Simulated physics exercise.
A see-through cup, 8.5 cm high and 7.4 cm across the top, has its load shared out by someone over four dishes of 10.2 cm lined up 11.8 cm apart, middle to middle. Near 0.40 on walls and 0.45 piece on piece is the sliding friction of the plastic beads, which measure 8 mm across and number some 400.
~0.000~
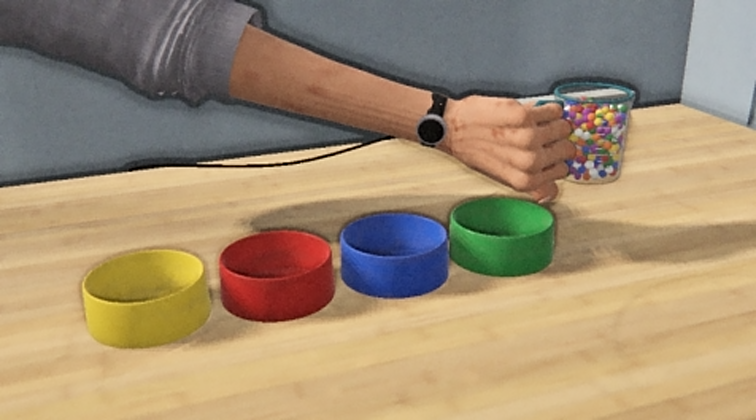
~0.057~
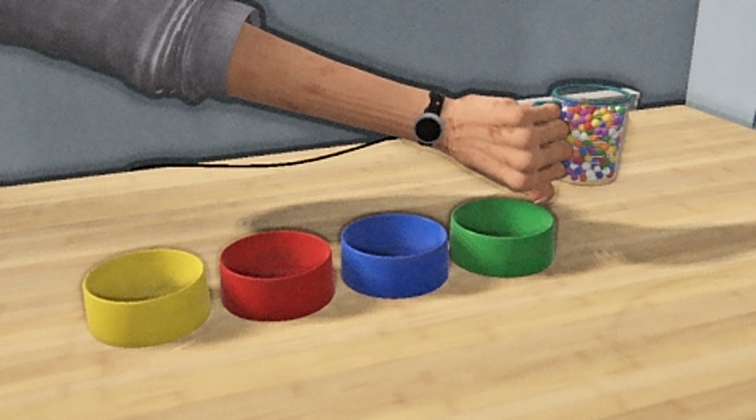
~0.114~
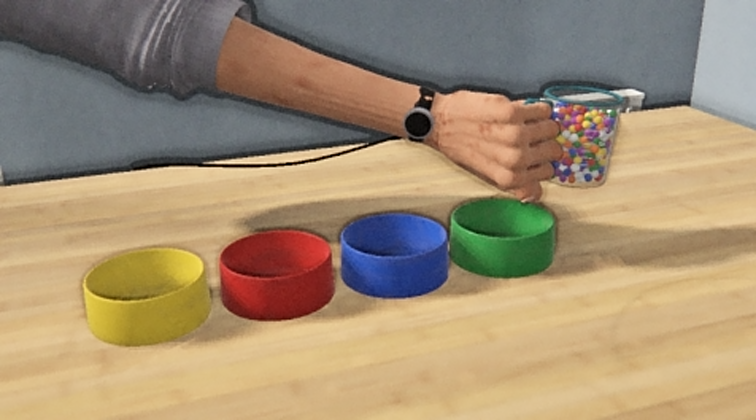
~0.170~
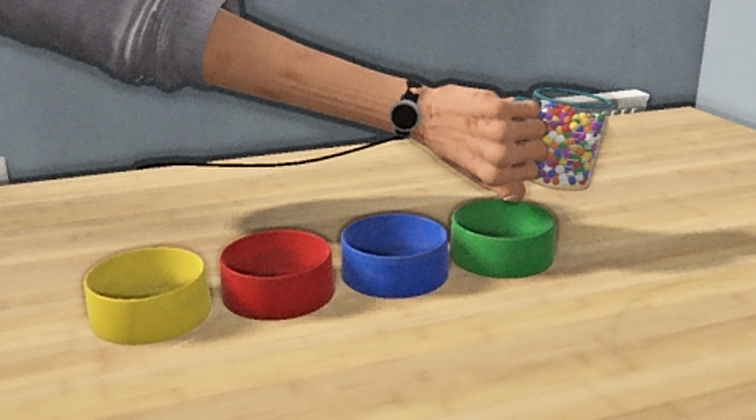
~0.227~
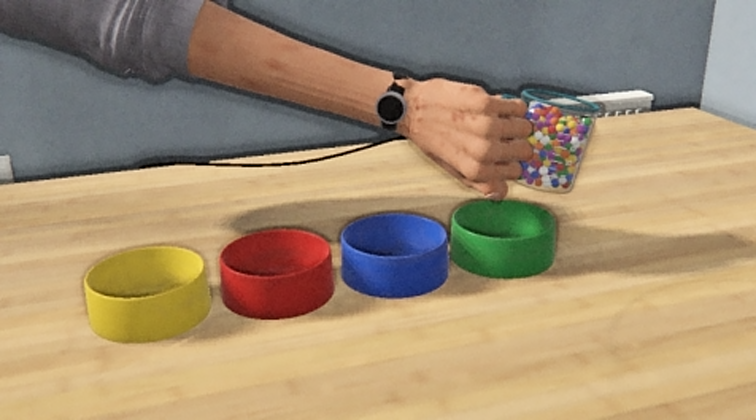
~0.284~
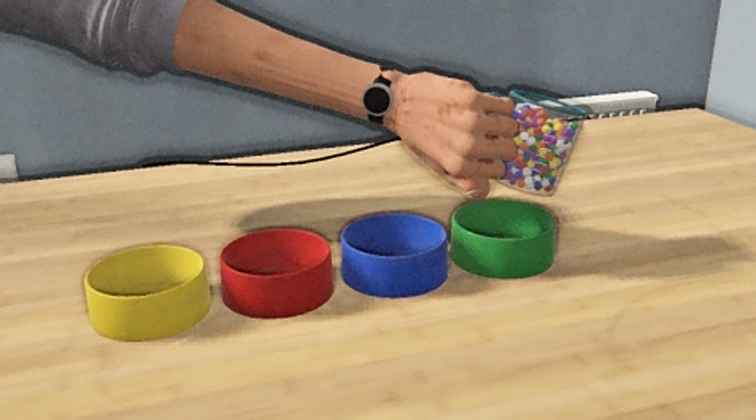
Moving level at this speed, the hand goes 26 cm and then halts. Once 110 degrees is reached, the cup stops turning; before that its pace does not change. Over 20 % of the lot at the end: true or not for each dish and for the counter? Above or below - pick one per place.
Red: Below; blue: Above; green: Below; yellow: Below; counter: Below.
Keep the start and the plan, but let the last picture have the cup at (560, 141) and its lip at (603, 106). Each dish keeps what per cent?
Dish by dish: Red 0 percent, blue 100 percent, green 0 percent, yellow 0 percent.
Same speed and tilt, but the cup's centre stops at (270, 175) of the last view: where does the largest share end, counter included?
Counter.
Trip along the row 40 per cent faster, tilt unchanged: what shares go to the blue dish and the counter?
The shares would then be blue 100 and counter 0.
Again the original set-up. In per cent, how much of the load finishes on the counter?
The share comes to some 0 percent.
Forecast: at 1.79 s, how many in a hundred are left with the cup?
Close to 30 per cent of the load, I'd guess.
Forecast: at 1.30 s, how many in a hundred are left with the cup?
About 95 per cent.
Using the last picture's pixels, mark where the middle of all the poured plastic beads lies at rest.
Resting centre estimate: Around (402, 250).
After 0.90 s, tilt 61 degrees; cup holds 100 %.
After 1.30 s, tilt 89 degrees; cup holds 95 %, blue 5 %.
After 1.79 s, tilt 110 degrees; cup holds 30 %, blue 70 %.
In the end, at 2.9 s, red 0 %, blue 100 %, green 0 %, yellow 0 %, counter 0 %.
